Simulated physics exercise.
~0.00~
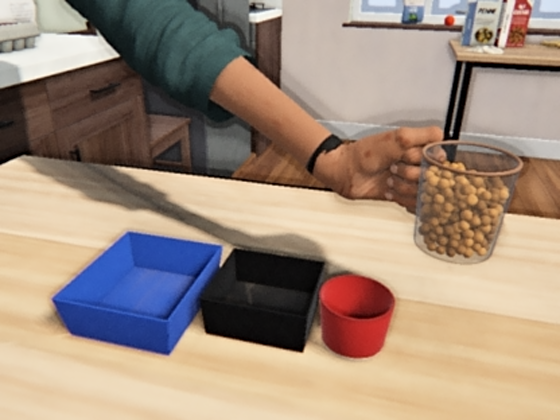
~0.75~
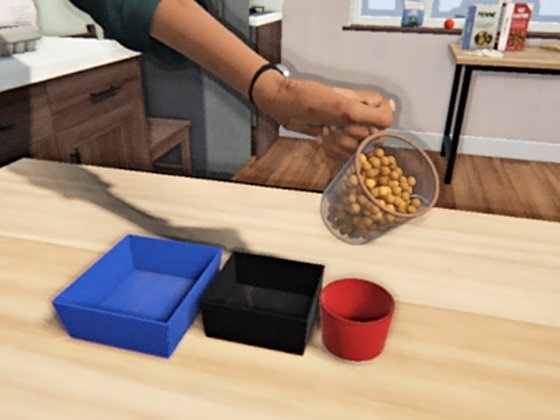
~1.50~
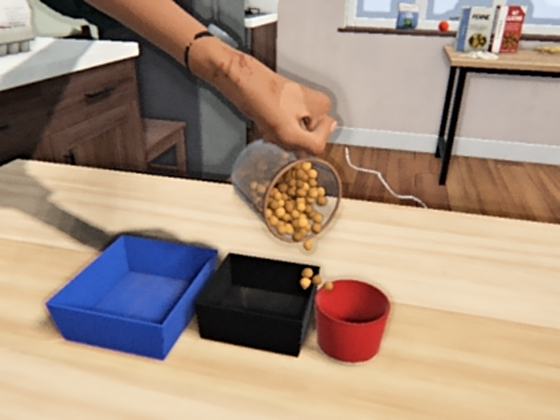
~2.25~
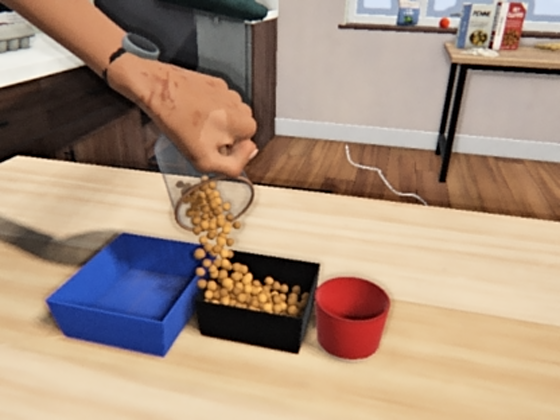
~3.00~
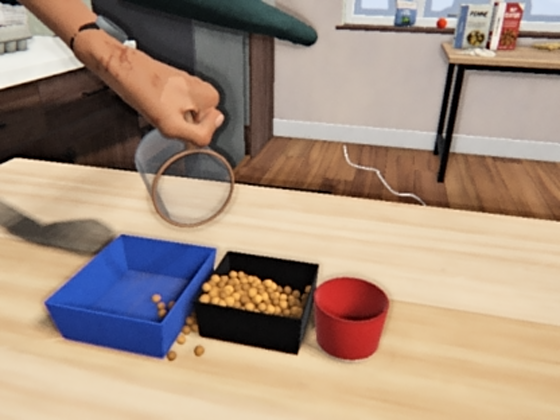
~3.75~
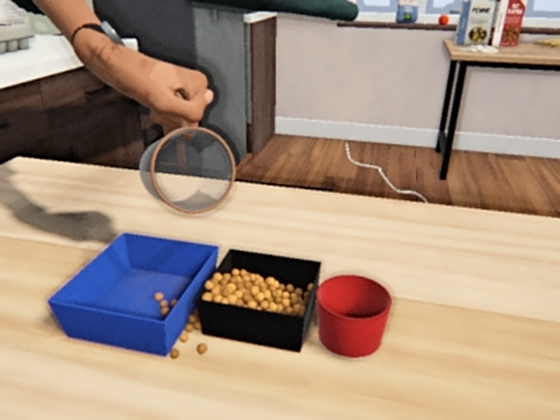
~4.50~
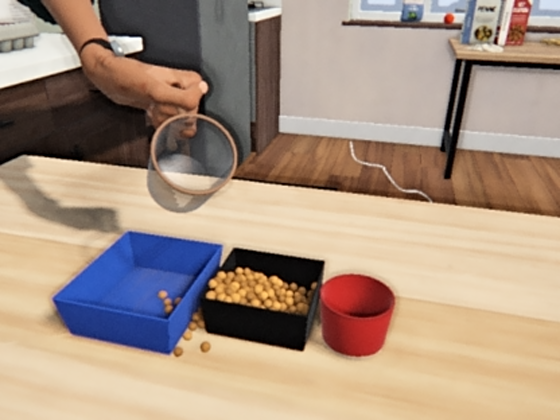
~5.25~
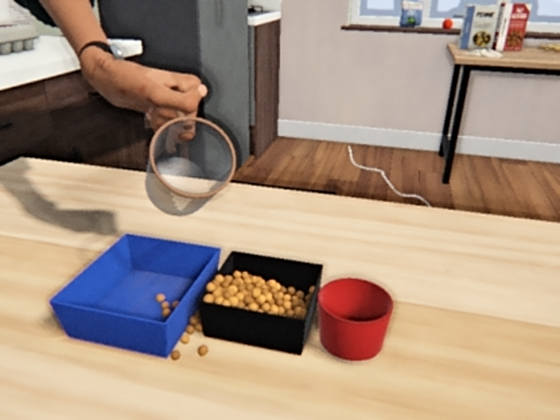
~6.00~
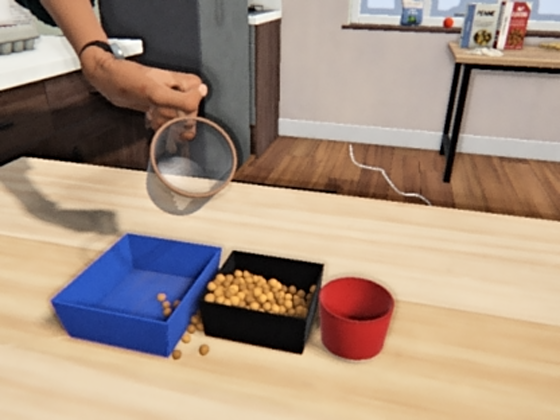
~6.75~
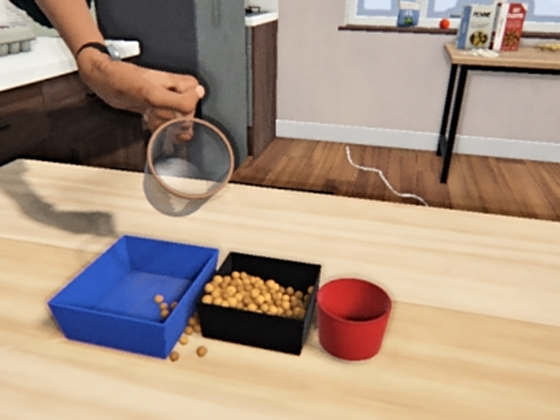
An arm in a dark green sleeve with a black wristband holds a clear cup of roasted chickpeas at the right of a pale wooden table, seen from slightly above in a kitchen by a gently swaying camera. In front stand a blue tin on the left, a black tin in the middle and a red dish on the right. The hand carries the cup left while tipping it, and chickpeas begin to spill near the black tin's right edge. They then stream down, heaping the black tin. The emptied cup turns partly back and stays held above, with a few chickpeas in the blue tin, some on the table and the red dish empty.
